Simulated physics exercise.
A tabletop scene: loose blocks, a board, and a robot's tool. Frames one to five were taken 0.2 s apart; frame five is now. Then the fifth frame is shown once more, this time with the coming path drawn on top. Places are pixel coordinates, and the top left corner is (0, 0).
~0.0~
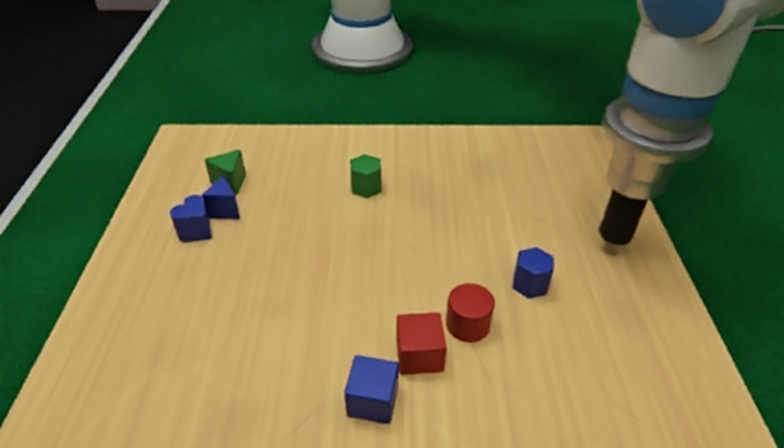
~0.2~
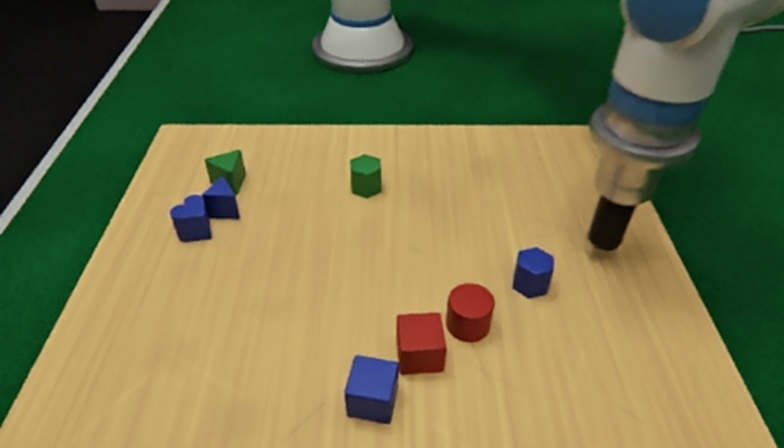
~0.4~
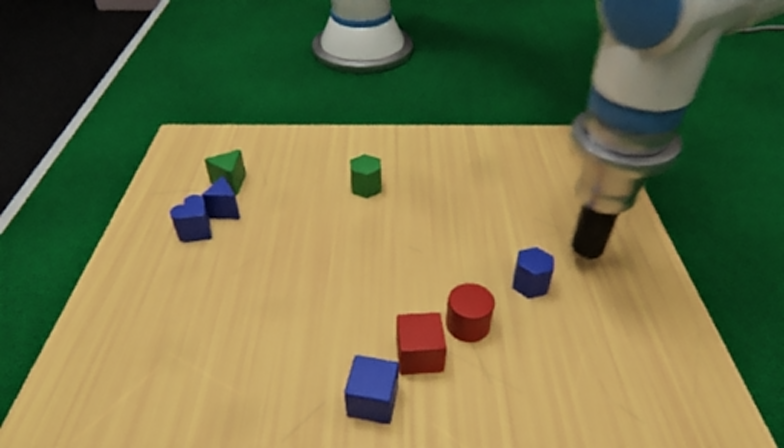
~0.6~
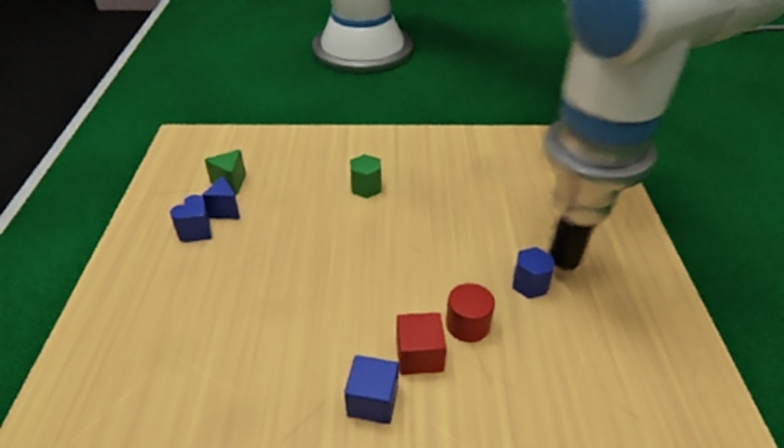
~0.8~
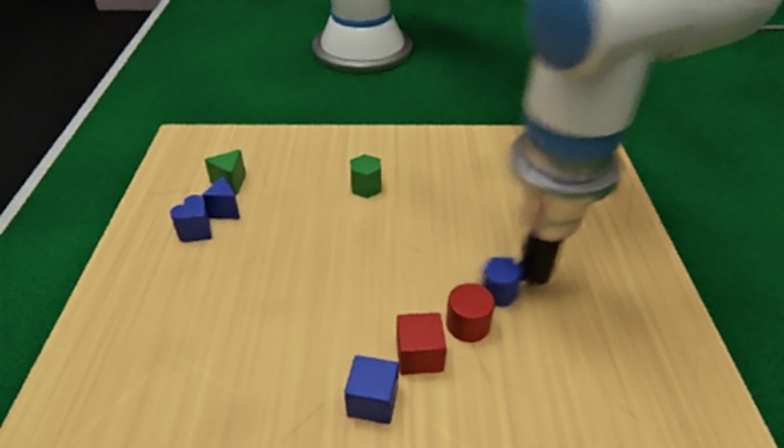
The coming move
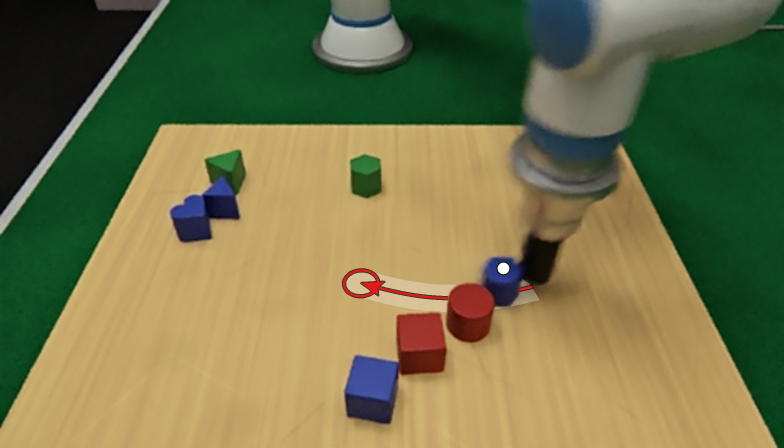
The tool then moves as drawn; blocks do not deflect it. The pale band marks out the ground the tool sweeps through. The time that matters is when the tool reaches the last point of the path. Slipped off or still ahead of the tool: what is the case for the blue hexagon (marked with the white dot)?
It rides in front to the end.
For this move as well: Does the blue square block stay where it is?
Final answer: Yes.
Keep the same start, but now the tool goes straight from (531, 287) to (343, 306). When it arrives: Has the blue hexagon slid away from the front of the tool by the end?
No
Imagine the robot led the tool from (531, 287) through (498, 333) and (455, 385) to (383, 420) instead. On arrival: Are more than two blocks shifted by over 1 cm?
Yes, that is how it ends up.
The drawn path runs from (531, 287) through (476, 297) and (417, 296) to (361, 283); the dot is on the blue hexagon.
What follows on the original path. One third of the way, tool at (478, 284); red round block at (460, 304); blue hexagon at (444, 270), turned 25° clockwise.
Two thirds of the way, tool at (418, 282); red square block at (418, 334); red round block at (459, 306); blue hexagon at (382, 267), turned 35° clockwise.
At the end, tool at (360, 270); blue square block not moved; red square block at (418, 334); red round block at (459, 306); blue hexagon at (324, 260).
